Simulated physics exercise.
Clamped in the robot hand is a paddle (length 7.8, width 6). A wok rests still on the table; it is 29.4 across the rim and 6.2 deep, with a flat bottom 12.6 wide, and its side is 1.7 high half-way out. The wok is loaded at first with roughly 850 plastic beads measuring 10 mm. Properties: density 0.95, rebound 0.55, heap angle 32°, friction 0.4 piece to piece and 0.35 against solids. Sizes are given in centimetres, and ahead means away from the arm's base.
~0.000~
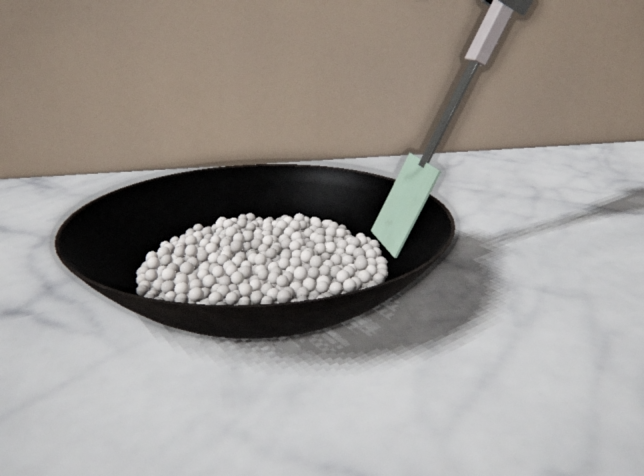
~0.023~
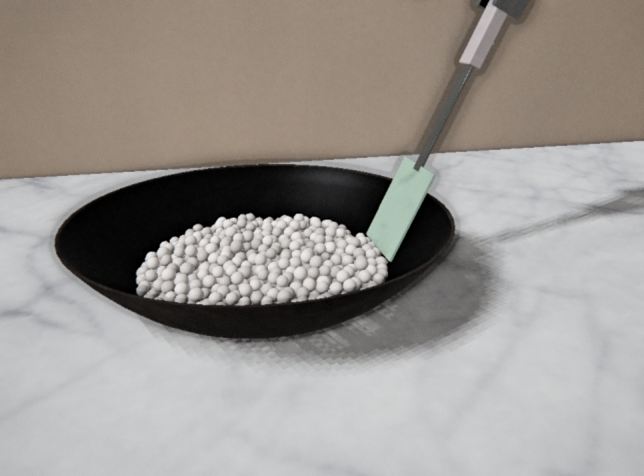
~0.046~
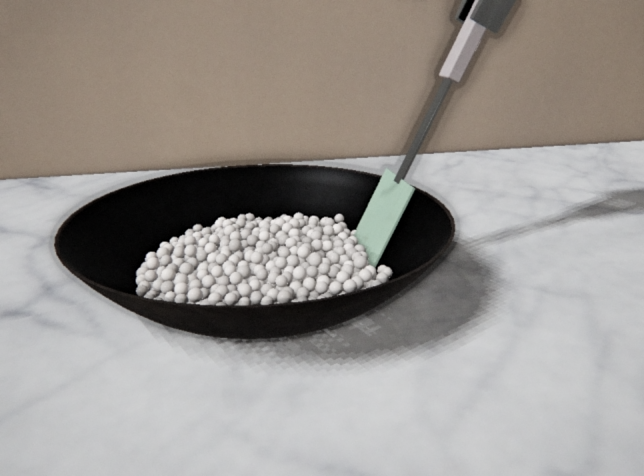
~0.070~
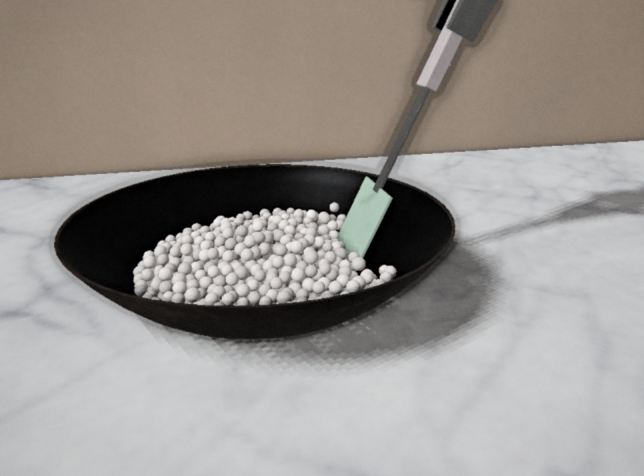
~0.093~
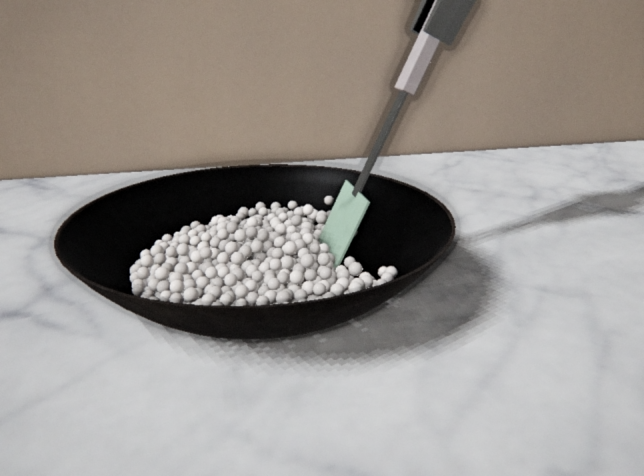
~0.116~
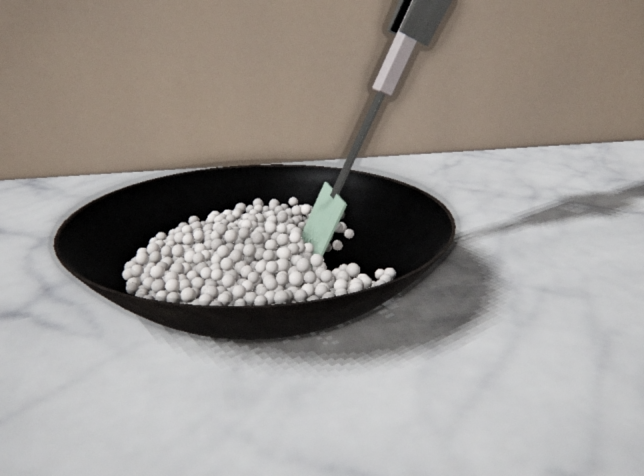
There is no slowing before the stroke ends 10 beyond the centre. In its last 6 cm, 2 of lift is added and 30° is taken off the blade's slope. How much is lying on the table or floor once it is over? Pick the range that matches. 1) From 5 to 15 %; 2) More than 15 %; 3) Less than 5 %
1, from 5 to 15 %.
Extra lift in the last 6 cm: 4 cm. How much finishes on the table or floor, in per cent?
Roughly 15 percent of it.
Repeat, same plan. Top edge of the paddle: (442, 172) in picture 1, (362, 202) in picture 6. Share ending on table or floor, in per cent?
Around 5 per cent finishes there.
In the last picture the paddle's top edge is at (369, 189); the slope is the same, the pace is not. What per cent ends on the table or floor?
That share would be about 0 percent.
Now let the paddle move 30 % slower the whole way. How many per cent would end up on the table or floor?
Approx. 0 per cent.
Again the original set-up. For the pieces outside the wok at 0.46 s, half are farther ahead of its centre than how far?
Around 18 centimetres ahead.
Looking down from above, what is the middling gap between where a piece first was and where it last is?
About 3 cm.
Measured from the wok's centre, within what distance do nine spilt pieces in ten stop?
Radial distance: Approx. 40 cm.
After 0.17 s, sloping 65°, highest piece 6 above the table; 851 in the wok.
After 0.23 s, sloping 54°, highest piece 7 above the table; 851 in the wok.
After 0.46 s, sloping 35°, highest piece 7 above the table; 782 in the wok, 49 on the table or floor, 20 on the blade or in flight.
After 1.51 s, sloping 35°, highest piece 6 above the table; 781 in the wok, 70 on the table or floor.
At rest, 781 in the wok, 70 on the table or floor. That is 8 % on the table or floor.
